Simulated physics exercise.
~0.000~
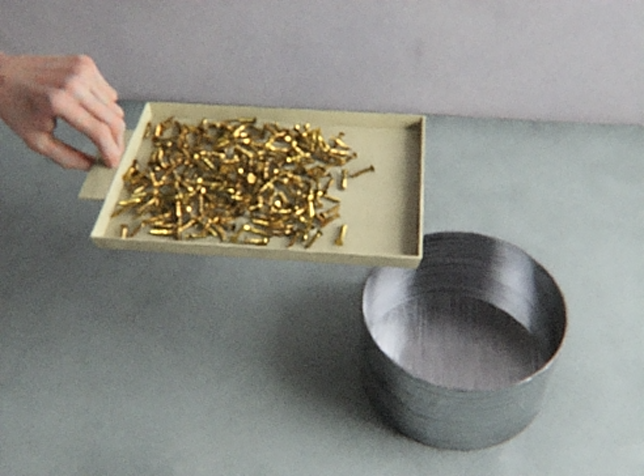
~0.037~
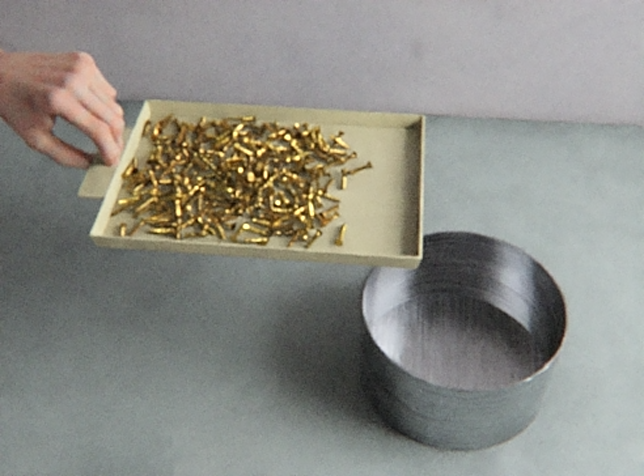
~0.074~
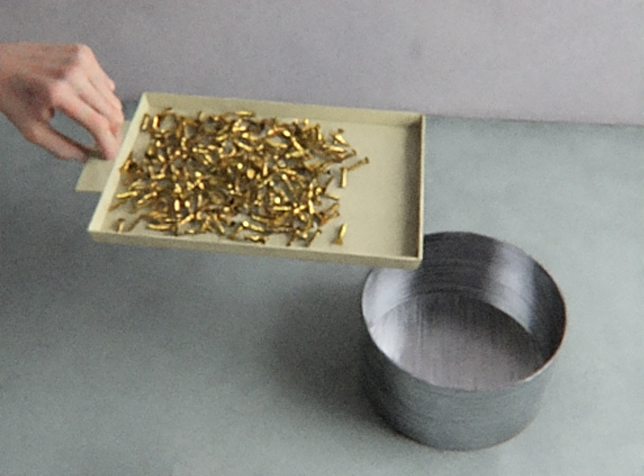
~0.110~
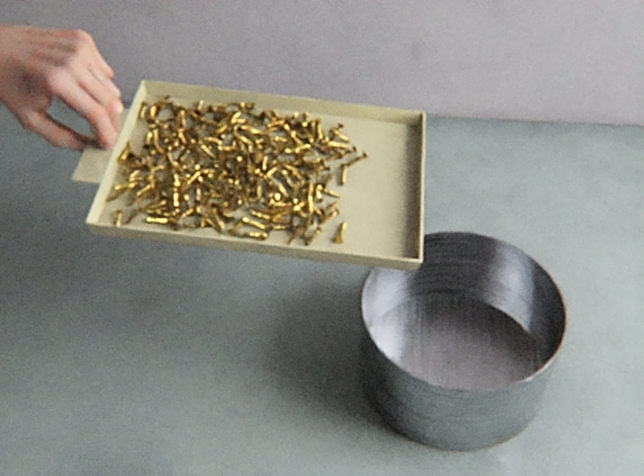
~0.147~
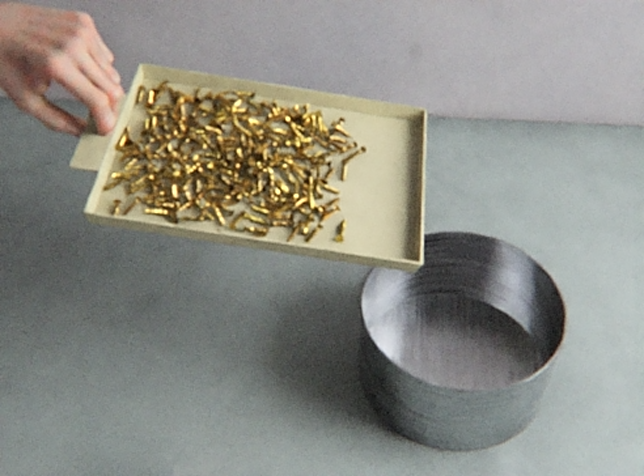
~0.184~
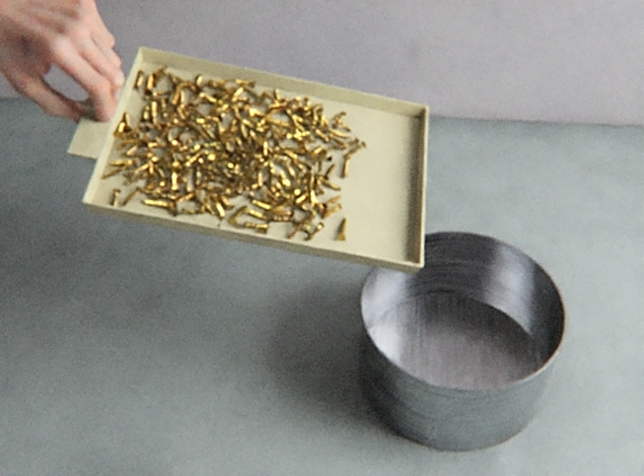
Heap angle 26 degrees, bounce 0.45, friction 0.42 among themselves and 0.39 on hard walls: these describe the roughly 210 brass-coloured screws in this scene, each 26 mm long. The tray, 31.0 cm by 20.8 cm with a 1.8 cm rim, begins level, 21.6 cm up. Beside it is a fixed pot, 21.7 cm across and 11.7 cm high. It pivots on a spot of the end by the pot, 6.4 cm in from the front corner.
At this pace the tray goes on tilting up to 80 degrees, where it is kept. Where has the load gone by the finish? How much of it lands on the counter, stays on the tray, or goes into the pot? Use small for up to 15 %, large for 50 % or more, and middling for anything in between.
Counter - small, left on the tray - small, pot - large.
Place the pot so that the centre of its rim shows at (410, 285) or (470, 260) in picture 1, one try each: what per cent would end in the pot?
Try one: ~ 70 %; try two: ~ 30 %.
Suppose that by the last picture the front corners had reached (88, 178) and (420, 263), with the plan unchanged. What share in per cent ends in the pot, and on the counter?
That works out as pot 95 and counter 0.
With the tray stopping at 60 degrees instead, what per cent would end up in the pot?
I'd say close to 80 percent.
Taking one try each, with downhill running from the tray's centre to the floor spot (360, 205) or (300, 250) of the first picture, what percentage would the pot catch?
About 90 and 40 per cent.
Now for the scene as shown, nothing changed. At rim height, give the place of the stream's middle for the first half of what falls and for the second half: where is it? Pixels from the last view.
(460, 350) or so first, later (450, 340).
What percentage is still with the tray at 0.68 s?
It's roughly 90 percent.
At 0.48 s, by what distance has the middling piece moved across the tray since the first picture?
Roughly 4 cm.
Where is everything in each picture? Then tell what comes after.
The first frame shows tray tilt 0 degrees, front corners at (94, 234) and (418, 255); middle of the pieces at (244, 180); pot at (464, 304).
The second frame shows tray tilt 1 degrees, front corners at (93, 233) and (418, 256); middle of the pieces at (243, 179).
The third frame shows tray tilt 3 degrees, front corners at (92, 228) and (418, 257); middle of the pieces at (242, 175).
The fourth frame shows tray tilt 6 degrees, front corners at (90, 220) and (418, 258), lowest corner right front; middle of the pieces at (242, 169).
The fifth frame shows tray tilt 10 degrees, front corners at (88, 210) and (419, 261), lowest corner right front; middle of the pieces at (242, 161).
The sixth frame shows tray tilt 14 degrees, front corners at (87, 200) and (419, 263), lowest corner right front; middle of the pieces at (242, 152); pot at (462, 304). Its pace works out near 110 degrees a second.
Then, at 0.48 s, tilt 46 degrees; the tray holds 100 %, the pot 0 %.
After 0.68 s, tilt 68 degrees; the tray holds 90 %, the pot 0 %.
After 1.00 s, tilt 80 degrees; the tray holds 5 %, the pot 90 %.
In the end, at 1.6 s, counter 0 %, tray 0 %, pot 100 %.
